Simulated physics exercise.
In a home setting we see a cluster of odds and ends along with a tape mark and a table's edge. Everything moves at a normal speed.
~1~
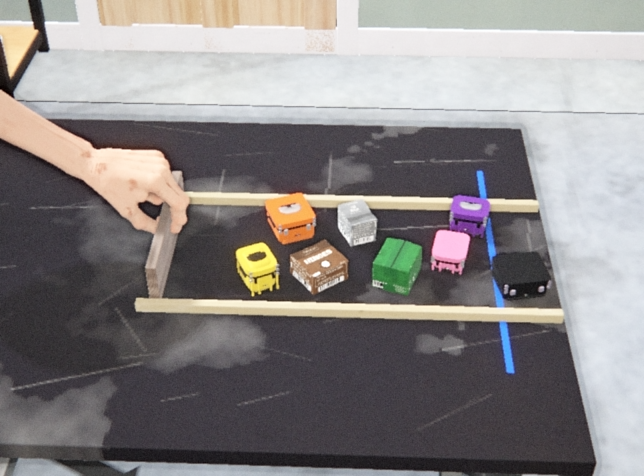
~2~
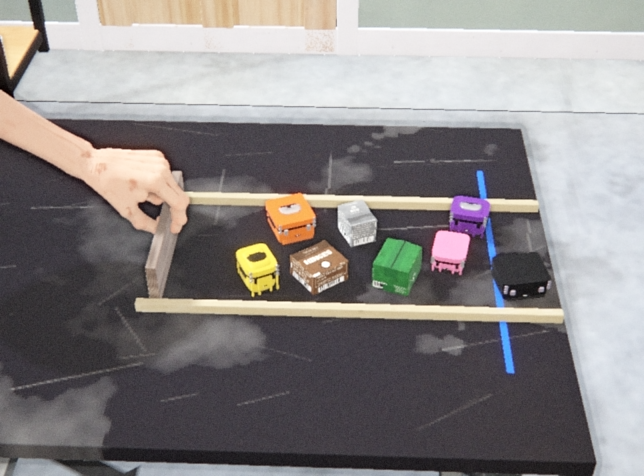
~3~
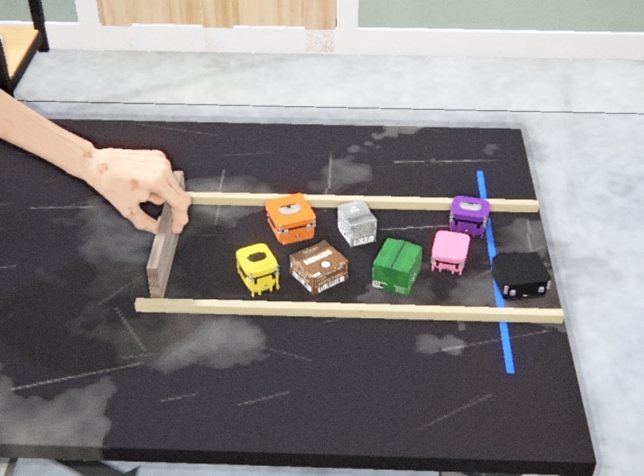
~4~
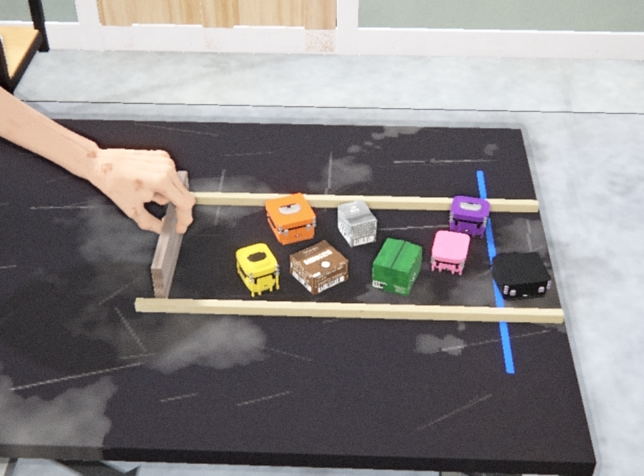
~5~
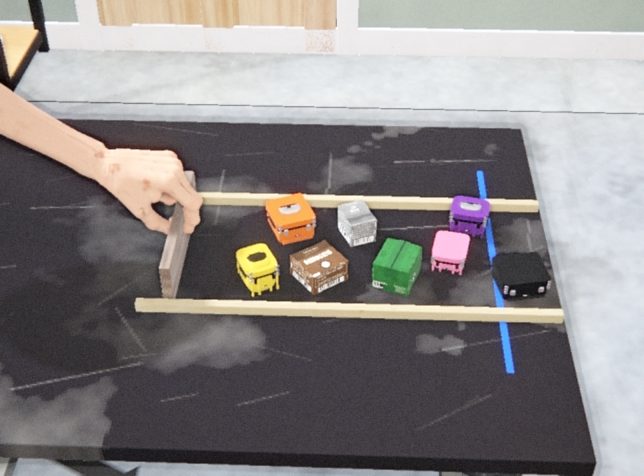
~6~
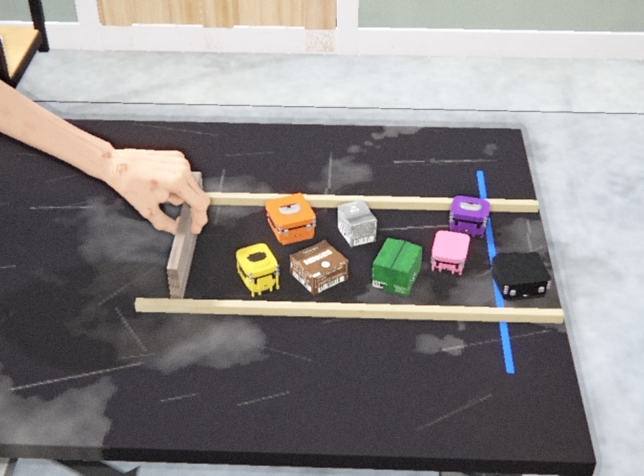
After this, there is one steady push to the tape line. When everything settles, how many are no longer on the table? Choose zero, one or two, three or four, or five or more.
When everything settles, three or four are no longer on the table.
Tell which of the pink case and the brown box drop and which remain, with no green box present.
Looking at the two, the pink case ends up below and the brown box stays up top.
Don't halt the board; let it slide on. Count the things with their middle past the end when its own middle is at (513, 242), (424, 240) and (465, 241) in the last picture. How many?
6, 1 and 3.
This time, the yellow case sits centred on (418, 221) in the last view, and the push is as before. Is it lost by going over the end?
Drops.
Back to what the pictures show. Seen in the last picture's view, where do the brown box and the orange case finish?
In the last picture, roughly (552, 283) and (510, 227).
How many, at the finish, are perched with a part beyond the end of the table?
The count is 2.
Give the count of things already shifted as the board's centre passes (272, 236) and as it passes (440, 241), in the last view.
3 and 8.
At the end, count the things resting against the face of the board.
Contact count: 2.
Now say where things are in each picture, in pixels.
The first frame shows black case (520, 277); purple case (469, 217); pink case (450, 253); board (167, 234); tape (493, 260).
The second frame shows purple case (469, 217); brown box (319, 267).
The third frame shows pink case (450, 253); yellow case (257, 270).
The fourth frame shows black case (520, 277); board (173, 234).
The fifth frame shows purple case (469, 217); orange case (290, 219).
The sixth frame shows black case (520, 277); purple case (469, 217); pink case (450, 253); board (187, 234); tape (493, 260).
Soon after, none off yet; black case at rest near (520, 277); purple case at rest near (469, 217); pink case at rest near (450, 253).
In the end, the number that fall off is three or four; gone, green box, pink case, purple case and black case.
